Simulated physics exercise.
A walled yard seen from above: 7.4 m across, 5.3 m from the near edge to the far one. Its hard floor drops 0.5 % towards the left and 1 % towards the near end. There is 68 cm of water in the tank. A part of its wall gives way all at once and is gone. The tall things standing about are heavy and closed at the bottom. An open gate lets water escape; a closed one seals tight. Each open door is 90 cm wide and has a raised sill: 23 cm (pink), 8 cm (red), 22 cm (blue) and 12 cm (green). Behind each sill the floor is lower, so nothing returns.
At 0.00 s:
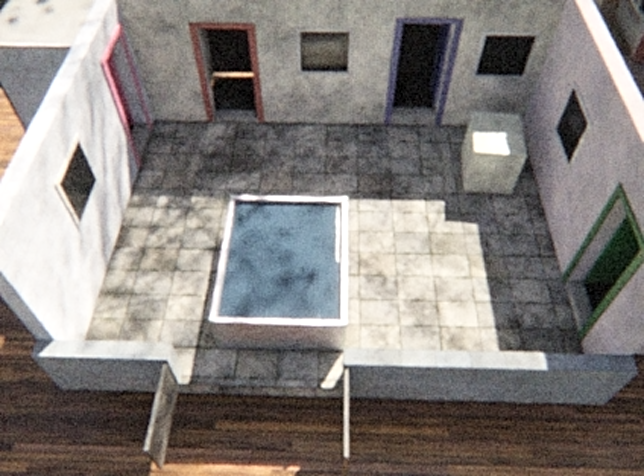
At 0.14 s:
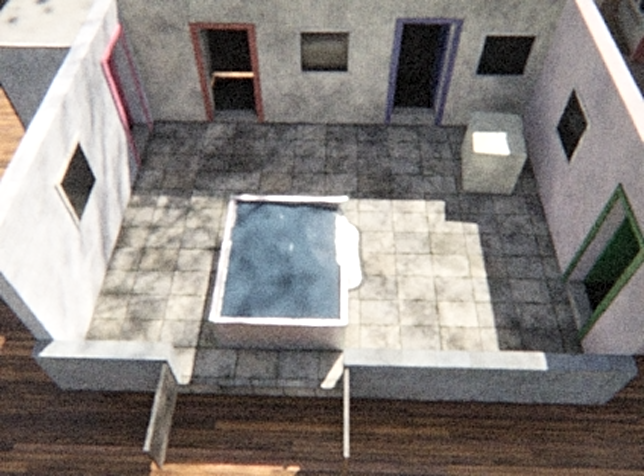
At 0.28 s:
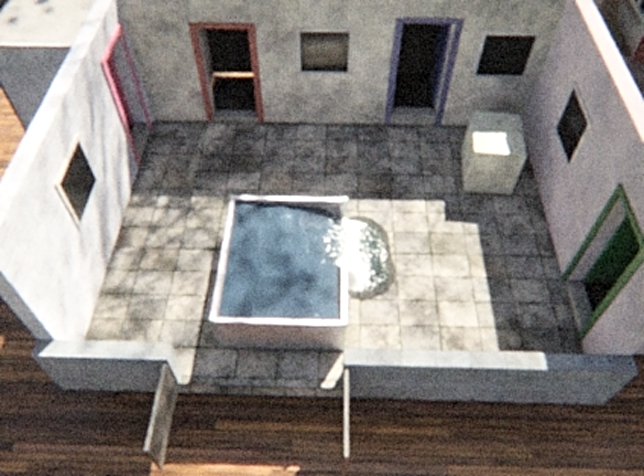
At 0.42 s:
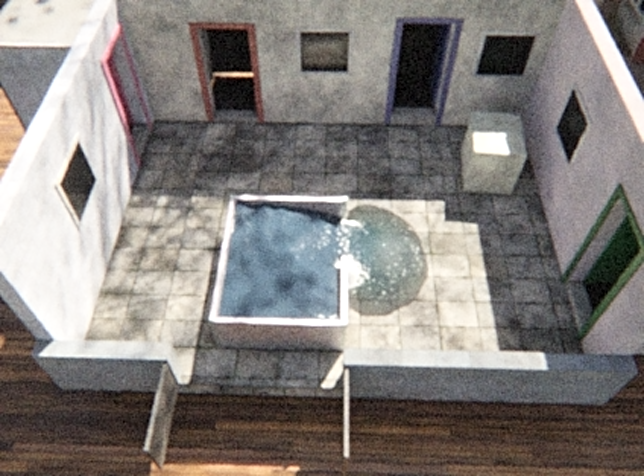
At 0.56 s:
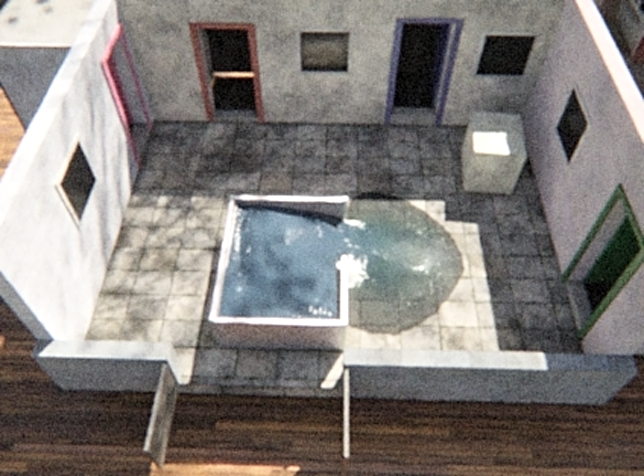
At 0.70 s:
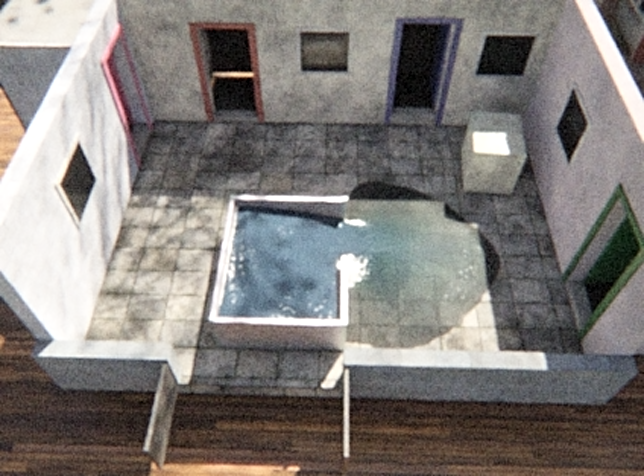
A walled yard with a tiled floor held a still, square tank of water until part of its right side gave way, and water poured out, spreading rightward across the tiles in a widening rounded pool.
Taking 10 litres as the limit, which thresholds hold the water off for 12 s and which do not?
Within that time: At the pink door it keeps below the limit; at the red door it does not reach the limit; at the blue door it does not reach the limit; at the green door it passes the limit.
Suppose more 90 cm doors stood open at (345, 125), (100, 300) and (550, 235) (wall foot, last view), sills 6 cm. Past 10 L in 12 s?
In turn: Under, not over, past it.
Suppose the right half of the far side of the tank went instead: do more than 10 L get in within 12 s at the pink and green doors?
Then: Pink not over, green under.
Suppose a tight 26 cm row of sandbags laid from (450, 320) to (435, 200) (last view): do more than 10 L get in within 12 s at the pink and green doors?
Then: Pink not over, green under.
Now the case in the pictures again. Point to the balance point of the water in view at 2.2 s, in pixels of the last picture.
Near (380, 262).
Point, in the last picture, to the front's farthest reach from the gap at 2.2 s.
Around (522, 130).
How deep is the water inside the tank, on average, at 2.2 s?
About 36 cm.
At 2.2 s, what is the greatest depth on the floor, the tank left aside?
About 34 cm.
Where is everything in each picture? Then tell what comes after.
The tank at (284, 258) is whole and still, 68 cm deep, in the first picture.
Water pours out at (342, 246) and has run 0.6 m, to (354, 287); typically 10 cm deep outside, 68 cm at the tank's back, in the second picture.
Water pours out at (342, 248) and has run 0.9 m, to (388, 281); typically 11 cm deep outside, 68 cm at the tank's back, in the third picture.
The front is at (421, 276), 1.3 m from the gap at (342, 249); 2.1 m2 of floor is under water; 68 cm left at the back of the tank, in the fourth picture.
The front is at (458, 270), 1.9 m from the gap at (342, 249); 3.6 m2 of floor is under water; 62 cm left at the back of the tank, in the fifth picture.
The front is at (491, 253), 2.5 m from the gap at (342, 249); 5.3 m2 of floor is under water; 58 cm left at the back of the tank, in the sixth picture.
After 1.4 s water covers 35 % of the floor and is deepest (36 cm) near (350, 250); pink door not reached, red door not reached, blue door not reached, green door 7 cm at the sill, 1 L in.
After 2.2 s water covers 40 % of the floor and is deepest (34 cm) near (541, 237); pink door not reached, red door not reached, blue door 5 cm at the sill, 0 L in, green door 23 cm at the sill, 27 L in.
After 3.5 s water covers 45 % of the floor and is deepest (26 cm) near (591, 378); pink door not reached, red door not reached, blue door 9 cm at the sill, 0 L in, green door 20 cm at the sill, 76 L in.
After 7.0 s water covers 80 % of the floor and is deepest (18 cm) near (351, 372); pink door not reached, red door 2 cm at the sill, 0 L in, blue door 6 cm at the sill, 0 L in, green door 14 cm at the sill, 107 L in.
After 12.0 s water covers 95 % of the floor and is deepest (12 cm) near (77, 365); pink door 7 cm at the sill, 0 L in, red door 3 cm at the sill, 0 L in, blue door 6 cm at the sill, 0 L in, green door 8 cm at the sill, 109 L in.
